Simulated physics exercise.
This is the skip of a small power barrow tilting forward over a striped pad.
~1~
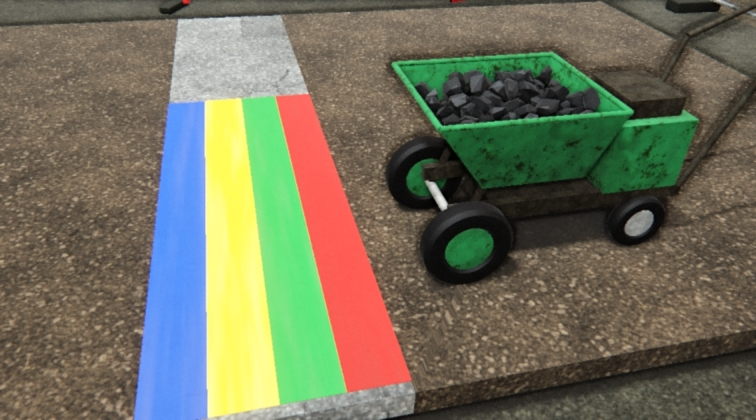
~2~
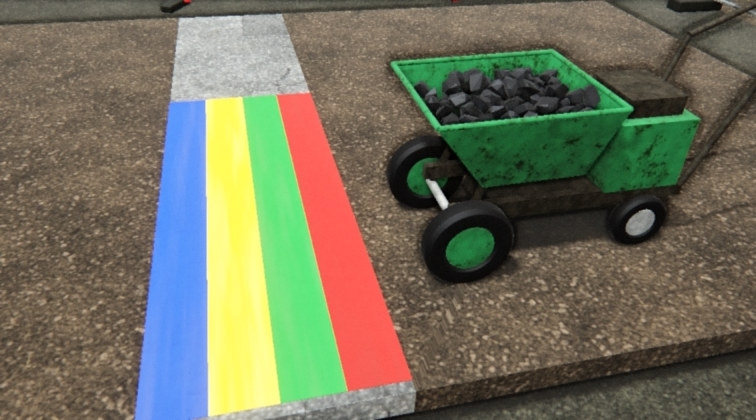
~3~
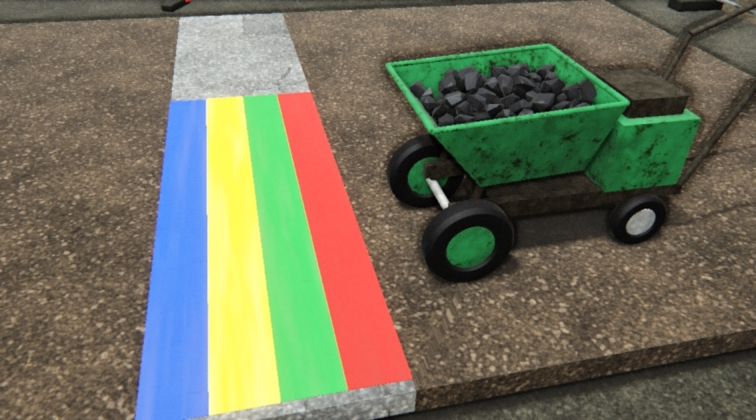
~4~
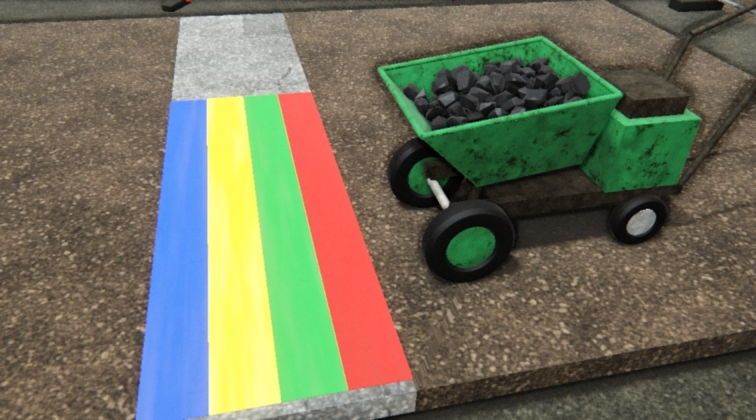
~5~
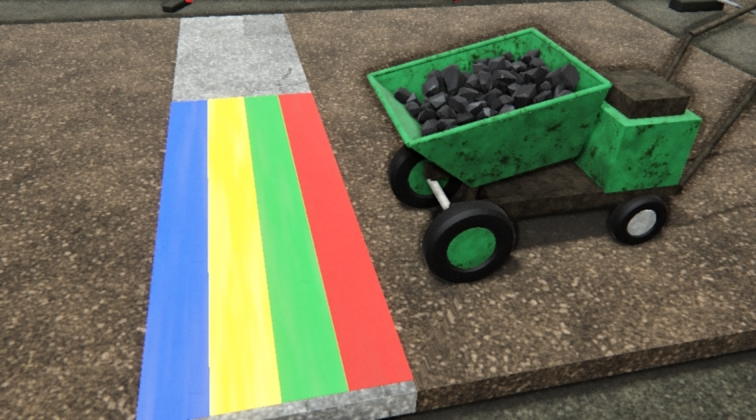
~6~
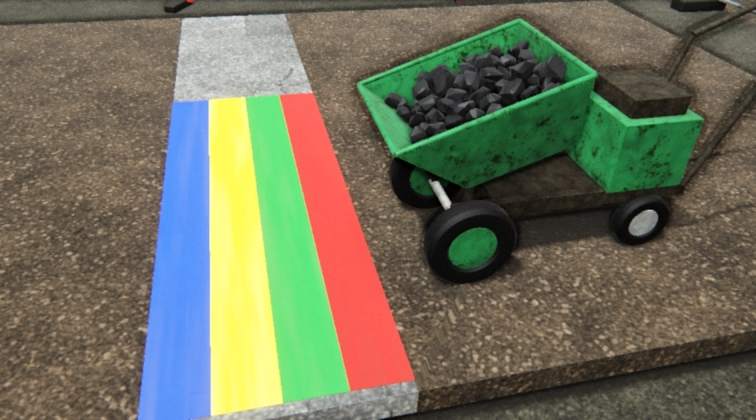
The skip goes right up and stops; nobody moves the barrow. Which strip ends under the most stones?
Most lies over the green band.
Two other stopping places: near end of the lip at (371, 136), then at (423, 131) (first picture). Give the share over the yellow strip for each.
Roughly 30 per cent, and 30 per cent.
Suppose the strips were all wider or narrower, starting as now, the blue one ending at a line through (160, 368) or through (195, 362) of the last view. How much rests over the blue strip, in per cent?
Near 10 % and 10 %.
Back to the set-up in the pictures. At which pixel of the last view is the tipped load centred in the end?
Around (267, 253).
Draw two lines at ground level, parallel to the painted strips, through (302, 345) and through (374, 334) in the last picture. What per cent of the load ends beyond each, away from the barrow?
About 50 and 70 per cent.
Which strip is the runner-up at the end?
The runner-up: The strip in yellow.
Shortly afterwards, skip tipped steeply; the whole lot in the skip.
Next, skip tipped right over; the bulk in the skip; near a quarter over the green strip; a little over the yellow strip; only a few falling.
Some moments later, skip tipped right over; near a third in the skip; only a few over the red strip; near a third over the green strip; near a quarter over the yellow strip; a little over the blue strip; only a few off the paint.
In the end, skip tipped right over; near a third in the skip; only a few over the red strip; near a third over the green strip; near a quarter over the yellow strip; a little over the blue strip; only a few off the paint.
